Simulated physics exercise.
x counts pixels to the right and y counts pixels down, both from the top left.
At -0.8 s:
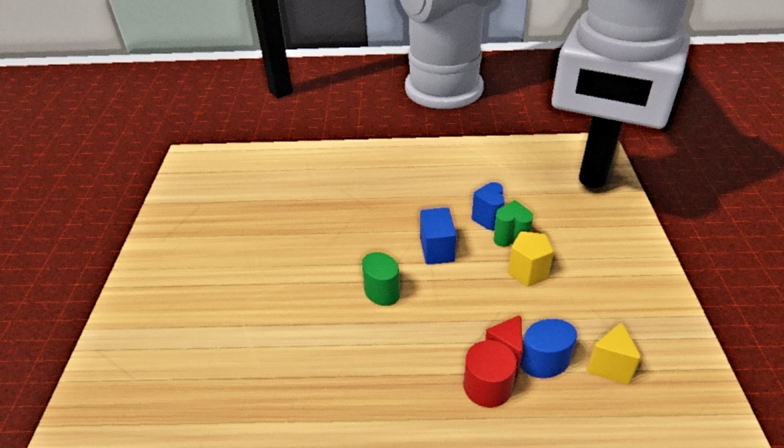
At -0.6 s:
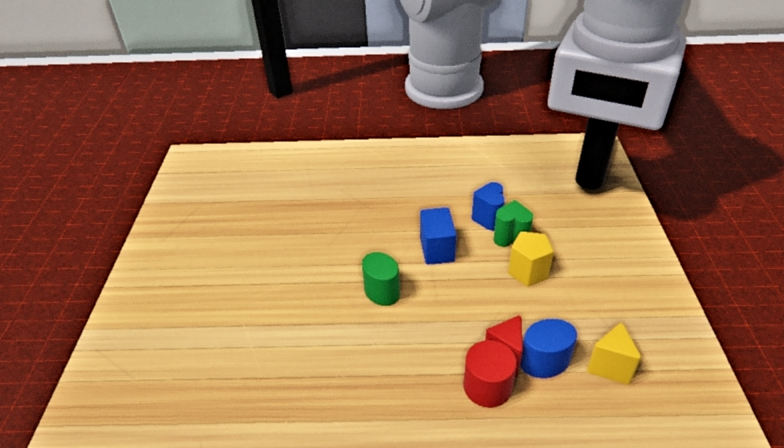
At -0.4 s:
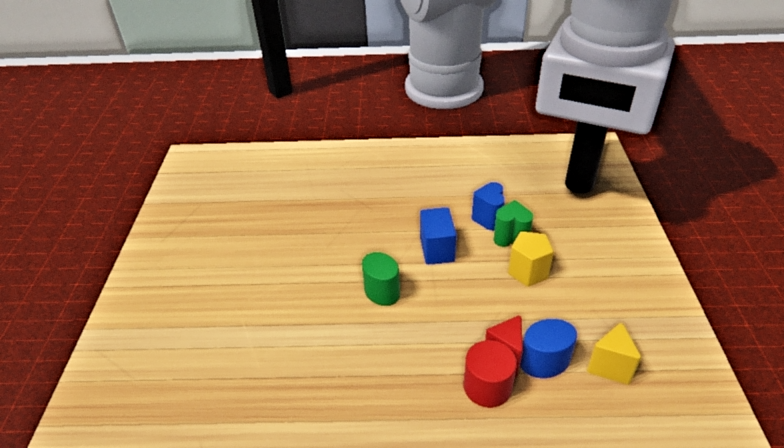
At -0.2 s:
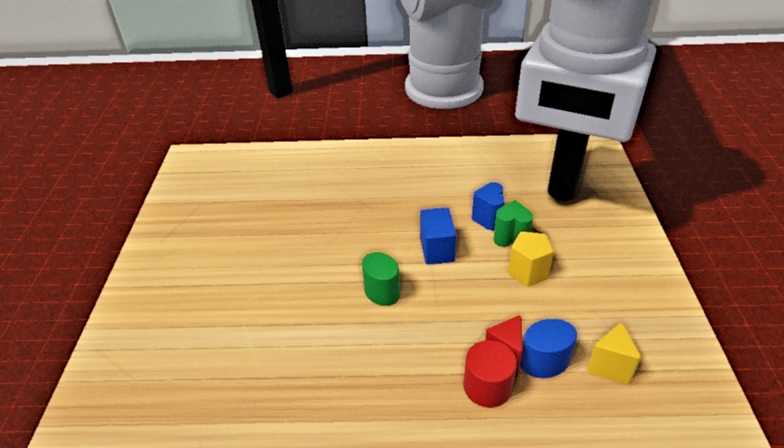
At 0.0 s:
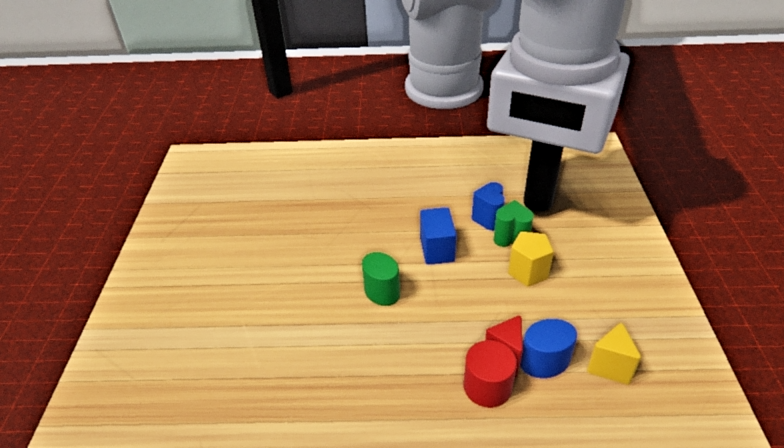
On a wooden table, a robot arm's black post slid left and slightly toward the viewer, nearing the green and blue heart blocks, while all the red, blue, green and yellow blocks stayed still.
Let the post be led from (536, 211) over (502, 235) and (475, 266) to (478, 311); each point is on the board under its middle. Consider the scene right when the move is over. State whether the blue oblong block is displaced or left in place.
It is still where it was.
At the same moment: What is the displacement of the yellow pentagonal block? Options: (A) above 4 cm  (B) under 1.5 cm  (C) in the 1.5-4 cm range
B.
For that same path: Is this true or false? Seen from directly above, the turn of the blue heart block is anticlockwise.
The statement is false.
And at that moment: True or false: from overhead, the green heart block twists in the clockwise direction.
Answer: False.
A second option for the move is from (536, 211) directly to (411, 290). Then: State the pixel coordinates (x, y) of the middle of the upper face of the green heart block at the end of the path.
Located at (498, 240).
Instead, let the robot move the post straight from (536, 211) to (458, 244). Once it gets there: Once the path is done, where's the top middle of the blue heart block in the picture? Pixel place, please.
The spot you're after is about (457, 196) in the image.
What follows on the original path. One third of the way, post (502, 227); blue heart block (483, 195), turned 45° clockwise; green heart block (506, 228), turned 55° anticlockwise.
Two thirds of the way, post (475, 260); blue heart block (483, 196), turned 50° clockwise; green heart block (502, 257), turned 115° anticlockwise.
At the end, post (479, 302); blue oblong block in place; blue heart block (483, 196), turned 50° clockwise; green heart block (512, 269), turned 145° anticlockwise; yellow pentagonal block in place.
